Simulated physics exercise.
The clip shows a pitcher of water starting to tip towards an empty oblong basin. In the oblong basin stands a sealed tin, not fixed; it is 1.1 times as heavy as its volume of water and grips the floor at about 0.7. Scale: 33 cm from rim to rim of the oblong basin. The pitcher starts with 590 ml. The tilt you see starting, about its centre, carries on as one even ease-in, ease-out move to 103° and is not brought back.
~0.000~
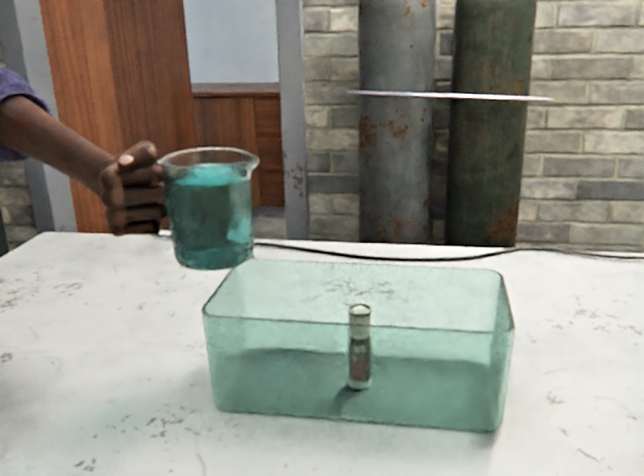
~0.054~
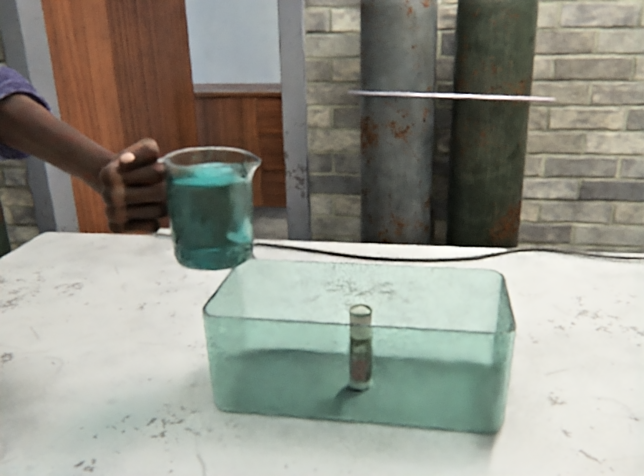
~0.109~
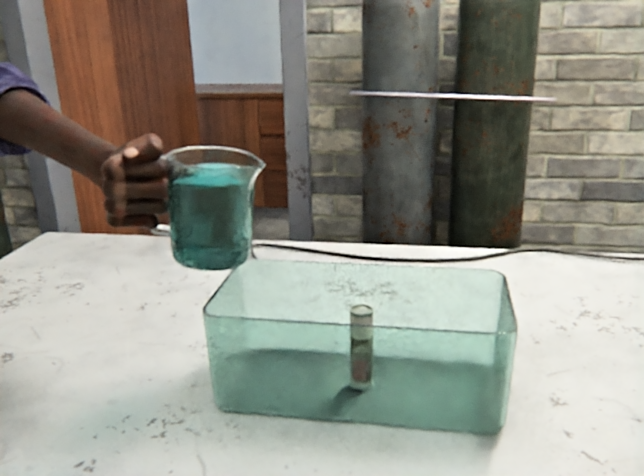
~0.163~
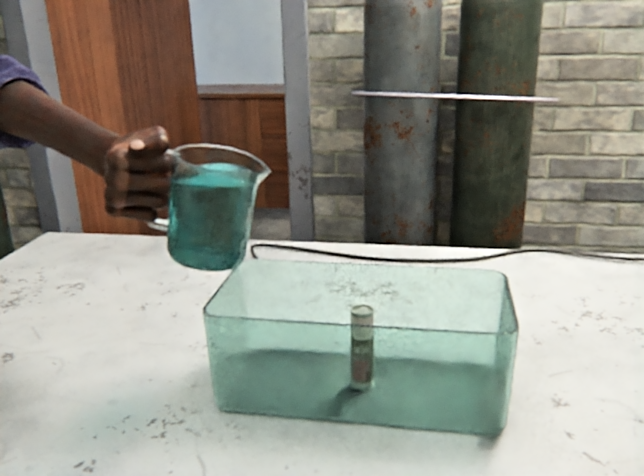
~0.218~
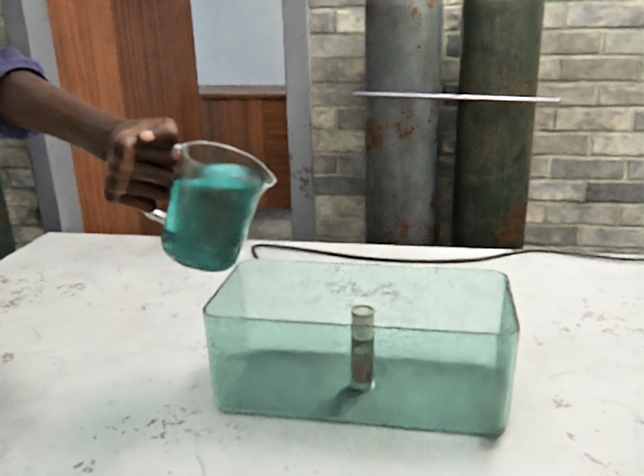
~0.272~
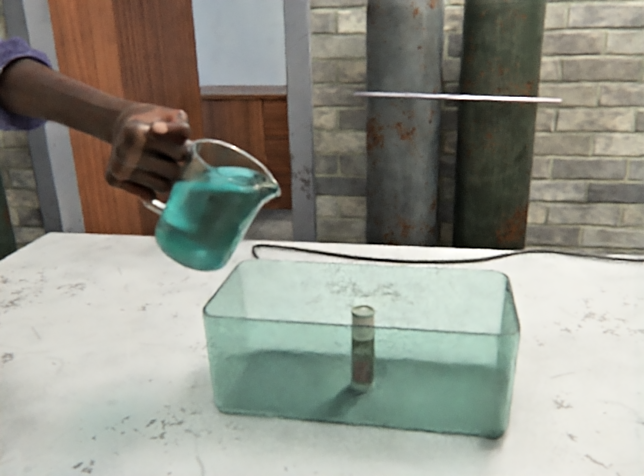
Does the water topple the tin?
It remains upright.
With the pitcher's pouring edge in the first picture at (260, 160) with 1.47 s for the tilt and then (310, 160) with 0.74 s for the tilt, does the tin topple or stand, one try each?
First it remains upright; then it falls.
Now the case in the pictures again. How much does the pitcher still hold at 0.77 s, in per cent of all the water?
About 20 per cent.
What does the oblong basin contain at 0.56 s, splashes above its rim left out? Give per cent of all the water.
Some 18 per cent.
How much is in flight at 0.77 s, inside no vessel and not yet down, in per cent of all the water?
About 10 per cent.
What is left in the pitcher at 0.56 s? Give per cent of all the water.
Some 64 per cent.
Then, 0.56 s in, the tilt is 89° and 65 per cent is still to pour; the tin stands where it began.
Then, 0.77 s in, the tilt is 103° and 20 per cent is still to pour; the tin leans 6°.
Then, 1.00 s in, the tilt is 103° and 4 per cent is still to pour; the tin stands 1 cm from where it began.
Then, 1.24 s in, the tilt is 103° and 0 per cent is still to pour; the tin stands 1 cm from where it began.
Finally, the tin stands 1 cm from where it began.
